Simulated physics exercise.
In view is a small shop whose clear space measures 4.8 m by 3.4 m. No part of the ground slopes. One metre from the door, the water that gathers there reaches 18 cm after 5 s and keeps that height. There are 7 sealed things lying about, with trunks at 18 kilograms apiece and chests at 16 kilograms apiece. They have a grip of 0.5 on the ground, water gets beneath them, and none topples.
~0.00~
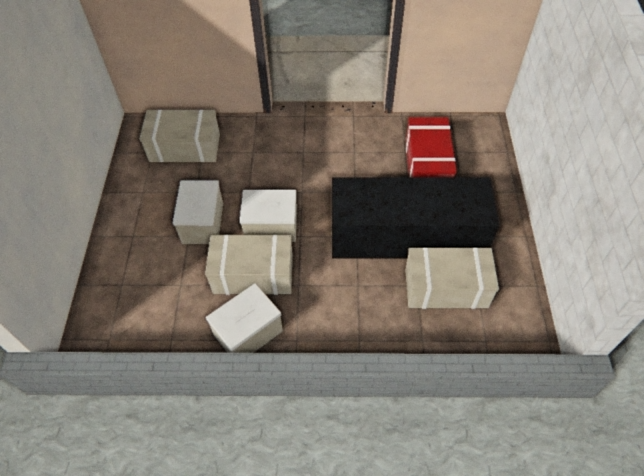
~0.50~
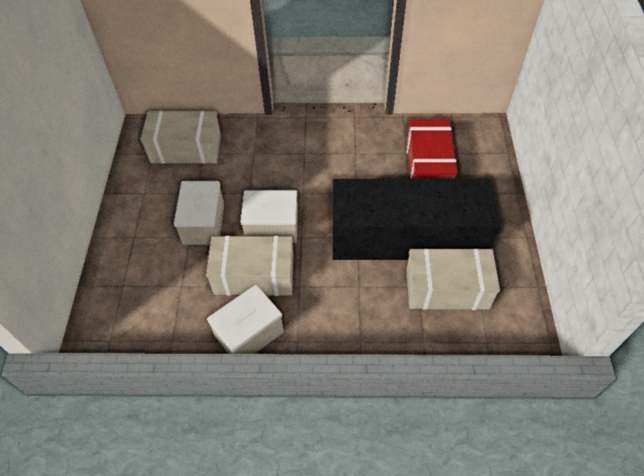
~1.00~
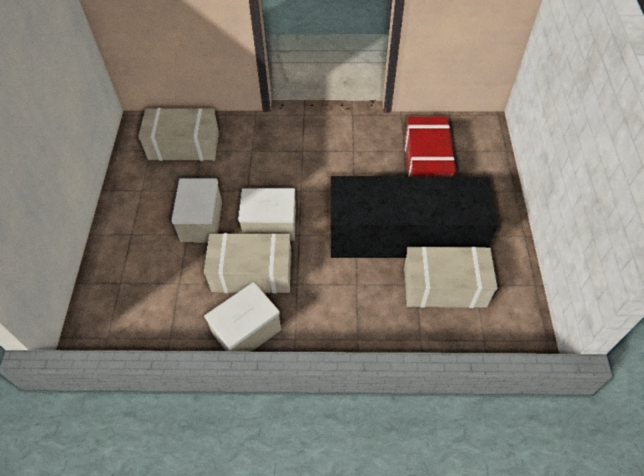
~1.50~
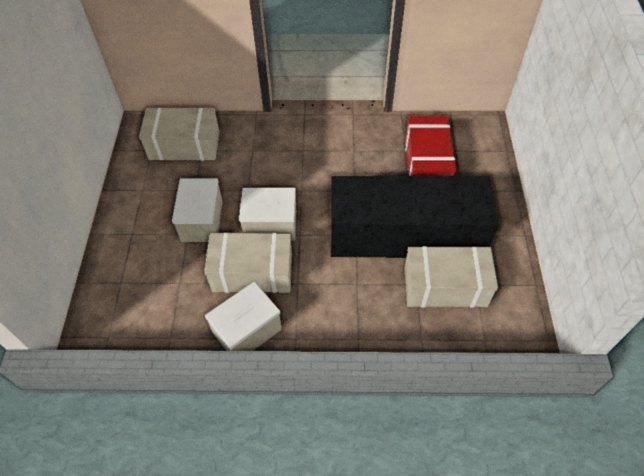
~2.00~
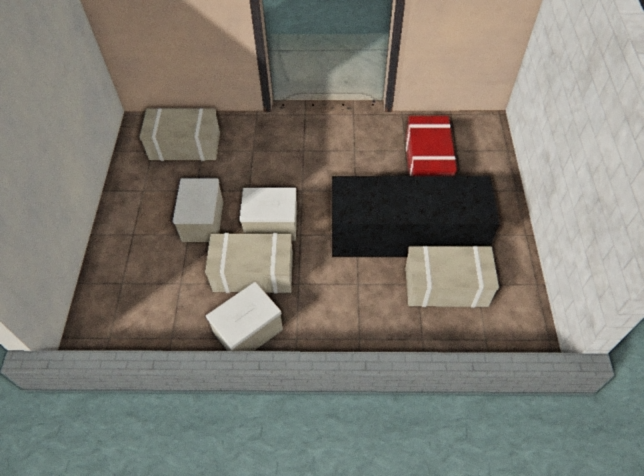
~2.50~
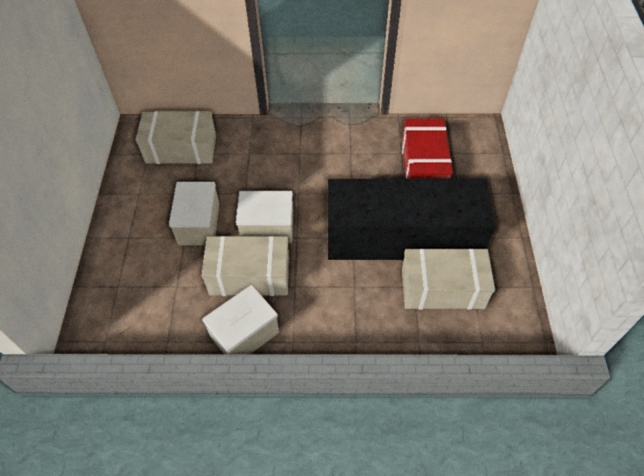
Water spreads outside a small walled room, then reaches the doorway, while the boxes stay still.
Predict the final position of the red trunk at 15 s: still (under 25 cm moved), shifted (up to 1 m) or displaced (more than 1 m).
Shifted.
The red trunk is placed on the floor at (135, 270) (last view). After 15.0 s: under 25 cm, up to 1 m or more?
Answer: It covers a big distance.
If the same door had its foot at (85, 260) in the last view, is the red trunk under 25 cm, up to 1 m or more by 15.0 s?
Then the red trunk would have shifted modestly.
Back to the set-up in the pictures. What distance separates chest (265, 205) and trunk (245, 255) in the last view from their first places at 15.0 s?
Net displacement, in order: 150 cm; 80 cm.
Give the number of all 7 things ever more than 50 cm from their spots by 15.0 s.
That comes to 7.
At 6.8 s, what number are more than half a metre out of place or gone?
The count is 0.
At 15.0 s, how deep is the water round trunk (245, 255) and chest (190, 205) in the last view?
Around 12 cm and 7 cm.
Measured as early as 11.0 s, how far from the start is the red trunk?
Displacement near 50 cm.
After 3.5 s the red trunk is near (428, 145), 0.0 m from its start, aground; 0 afloat.
After 6.8 s the red trunk is near (455, 135), 0.3 m from its start, aground; 1 afloat.
After 11.0 s the red trunk is near (390, 129), 0.5 m from its start, afloat; 5 afloat.
After 15.0 s the red trunk is near (473, 117), 0.7 m from its start, afloat; 6 afloat.
